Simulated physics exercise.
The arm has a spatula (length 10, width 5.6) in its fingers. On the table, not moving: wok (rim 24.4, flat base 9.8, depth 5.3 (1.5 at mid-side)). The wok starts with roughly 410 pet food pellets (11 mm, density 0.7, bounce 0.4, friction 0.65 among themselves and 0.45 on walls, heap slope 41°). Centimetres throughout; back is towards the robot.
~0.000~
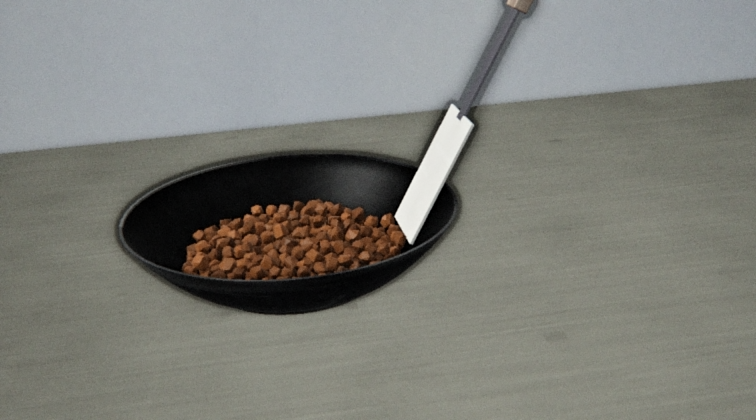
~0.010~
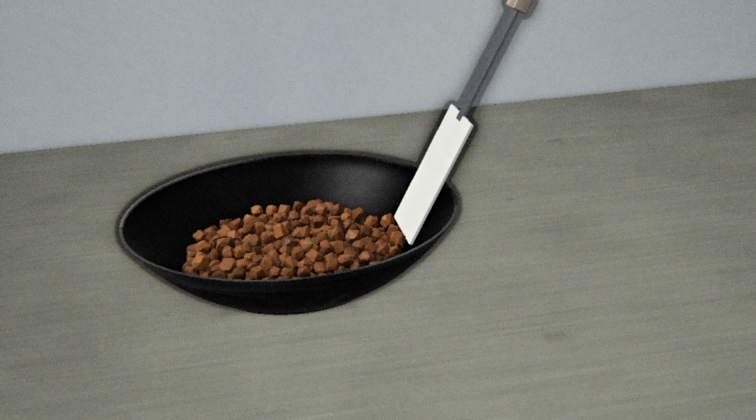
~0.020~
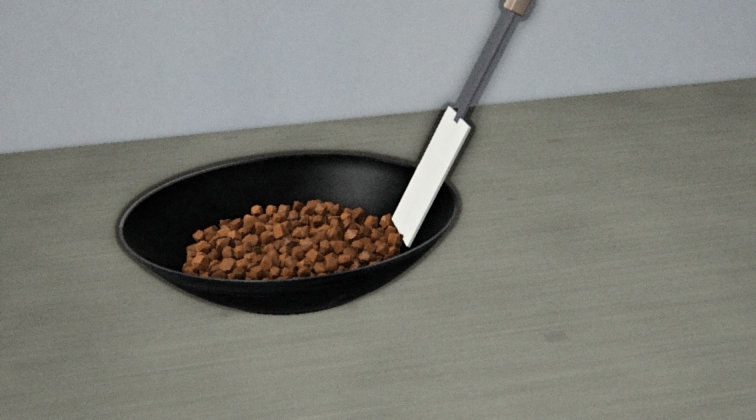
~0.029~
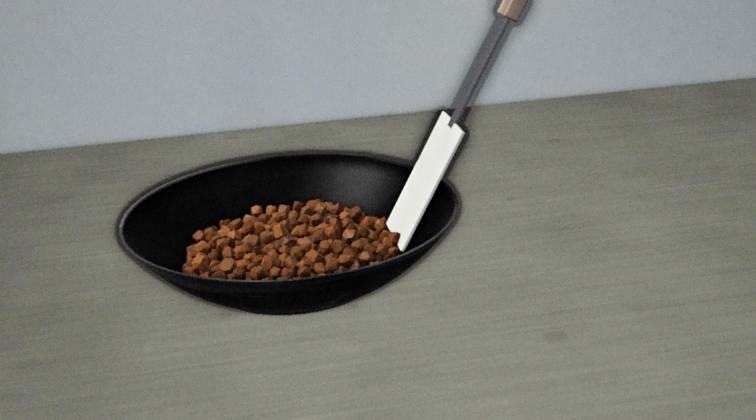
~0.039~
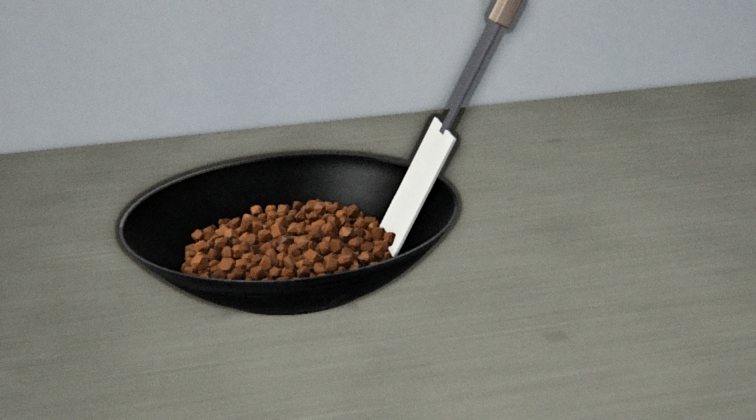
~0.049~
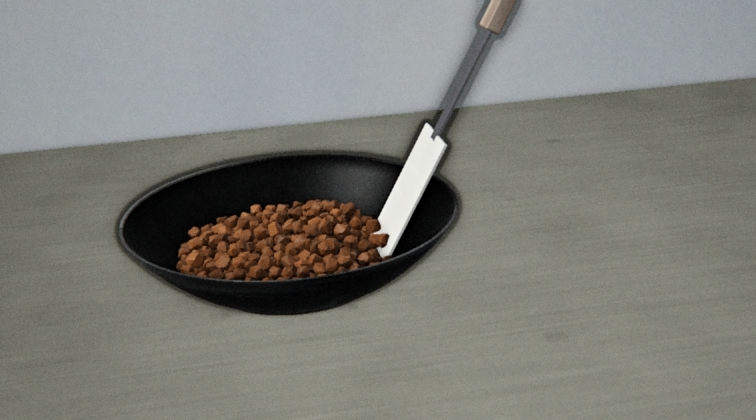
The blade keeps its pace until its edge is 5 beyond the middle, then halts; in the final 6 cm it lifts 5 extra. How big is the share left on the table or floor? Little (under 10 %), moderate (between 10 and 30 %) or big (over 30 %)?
Share on the table or floor: Little (under 10 %).
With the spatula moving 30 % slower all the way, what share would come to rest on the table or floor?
It would be near 0 per cent.
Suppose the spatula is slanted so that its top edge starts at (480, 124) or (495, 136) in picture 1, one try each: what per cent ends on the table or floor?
Some 5 and 5 per cent.
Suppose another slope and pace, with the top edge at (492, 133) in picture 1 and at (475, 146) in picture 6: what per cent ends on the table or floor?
About 0 per cent.
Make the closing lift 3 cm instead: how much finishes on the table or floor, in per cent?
About 5 per cent.
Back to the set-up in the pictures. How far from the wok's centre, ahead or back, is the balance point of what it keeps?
About 4.0 cm ahead.
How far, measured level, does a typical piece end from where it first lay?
About 4 cm.
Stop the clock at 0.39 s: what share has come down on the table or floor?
Roughly 5 per cent.
After 0.11 s, sloping 61°, highest piece 6 above the table; 408 in the wok.
After 0.16 s, sloping 61°, highest piece 7 above the table; 404 in the wok, 4 on the blade or in flight.
After 0.39 s, sloping 61°, highest piece 6 above the table; 390 in the wok, 18 on the table or floor.
After 1.44 s, sloping 61°, highest piece 6 above the table; 390 in the wok, 18 on the table or floor.
In the end, 390 in the wok, 18 on the table or floor. That is 4 % on the table or floor.
